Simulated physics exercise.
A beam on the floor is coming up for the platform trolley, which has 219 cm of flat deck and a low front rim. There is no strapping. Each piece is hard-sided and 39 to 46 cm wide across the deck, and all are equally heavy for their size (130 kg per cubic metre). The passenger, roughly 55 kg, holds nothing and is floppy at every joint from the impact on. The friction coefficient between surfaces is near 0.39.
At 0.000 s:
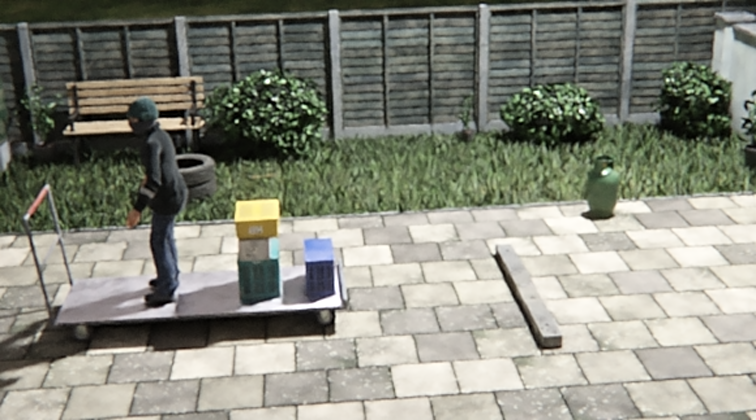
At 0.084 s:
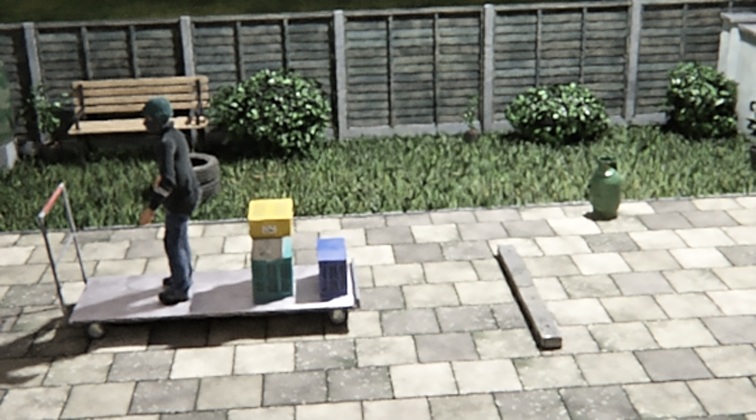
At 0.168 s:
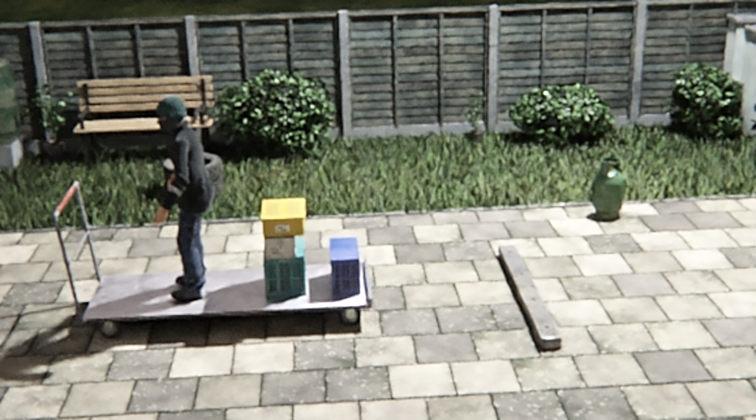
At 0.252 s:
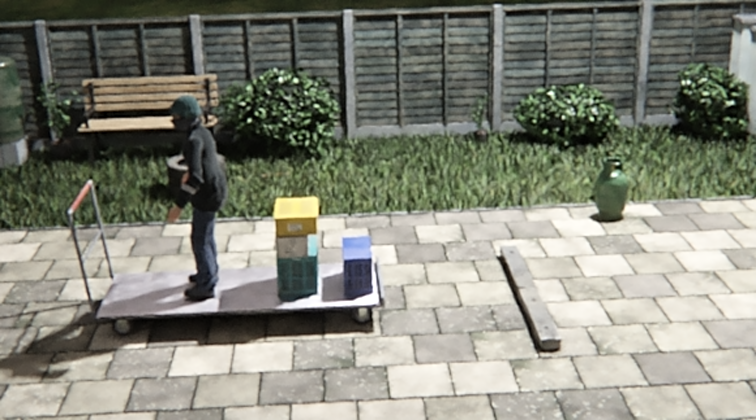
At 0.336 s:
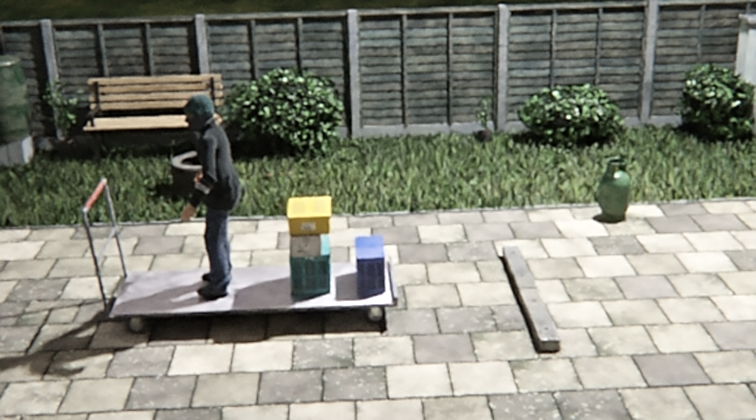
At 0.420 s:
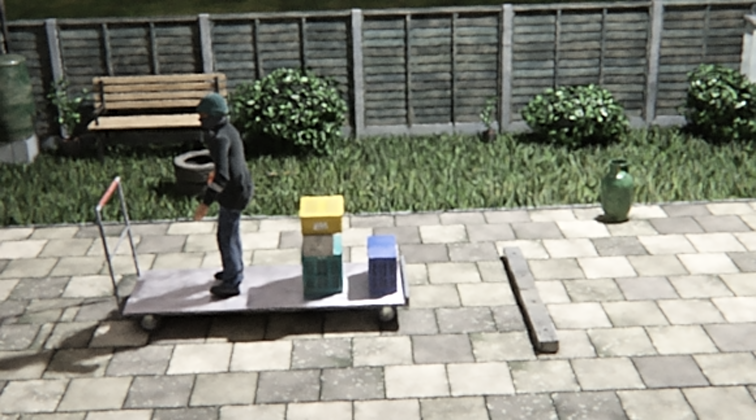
On a paved yard, a trolley carrying a standing person and stacked boxes rolls right.
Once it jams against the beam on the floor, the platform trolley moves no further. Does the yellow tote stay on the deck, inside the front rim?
Yes, it stays on the deck.
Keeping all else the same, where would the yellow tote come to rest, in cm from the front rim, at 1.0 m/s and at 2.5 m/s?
First try: About 40 cm behind; second try: About 130 cm past.
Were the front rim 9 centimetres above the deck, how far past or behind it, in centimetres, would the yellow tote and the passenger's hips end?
Yellow 40 behind, hips 80 behind.
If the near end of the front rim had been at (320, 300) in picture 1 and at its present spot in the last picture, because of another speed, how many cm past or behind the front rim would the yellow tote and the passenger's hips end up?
Then yellow 70 past, hips 80 behind.
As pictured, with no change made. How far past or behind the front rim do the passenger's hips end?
Some 80 cm behind it.
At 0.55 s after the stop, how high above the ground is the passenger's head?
Height: Approx. 60 cm above ground.
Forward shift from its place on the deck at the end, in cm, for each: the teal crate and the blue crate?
Forward shift, cm - teal: 25; blue: 5.
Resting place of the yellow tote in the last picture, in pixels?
Roughly pixel (484, 210).
The wheels strike at 1.28 s.
After 1.53 s the yellow tote is 46 cm behind the rim, tilted 0°, near (474, 210) in the last picture's view.
After 1.83 s the yellow tote is 41 cm behind the rim, tilted 5°, near (481, 209) in the last picture's view.
After 2.28 s the yellow tote is 39 cm behind the rim, tilted 0°, near (484, 210) in the last picture's view.
When all is still (3.6 s), nothing is past the rim; behind it, white carton, yellow tote, teal crate, blue crate and the passenger's hips.
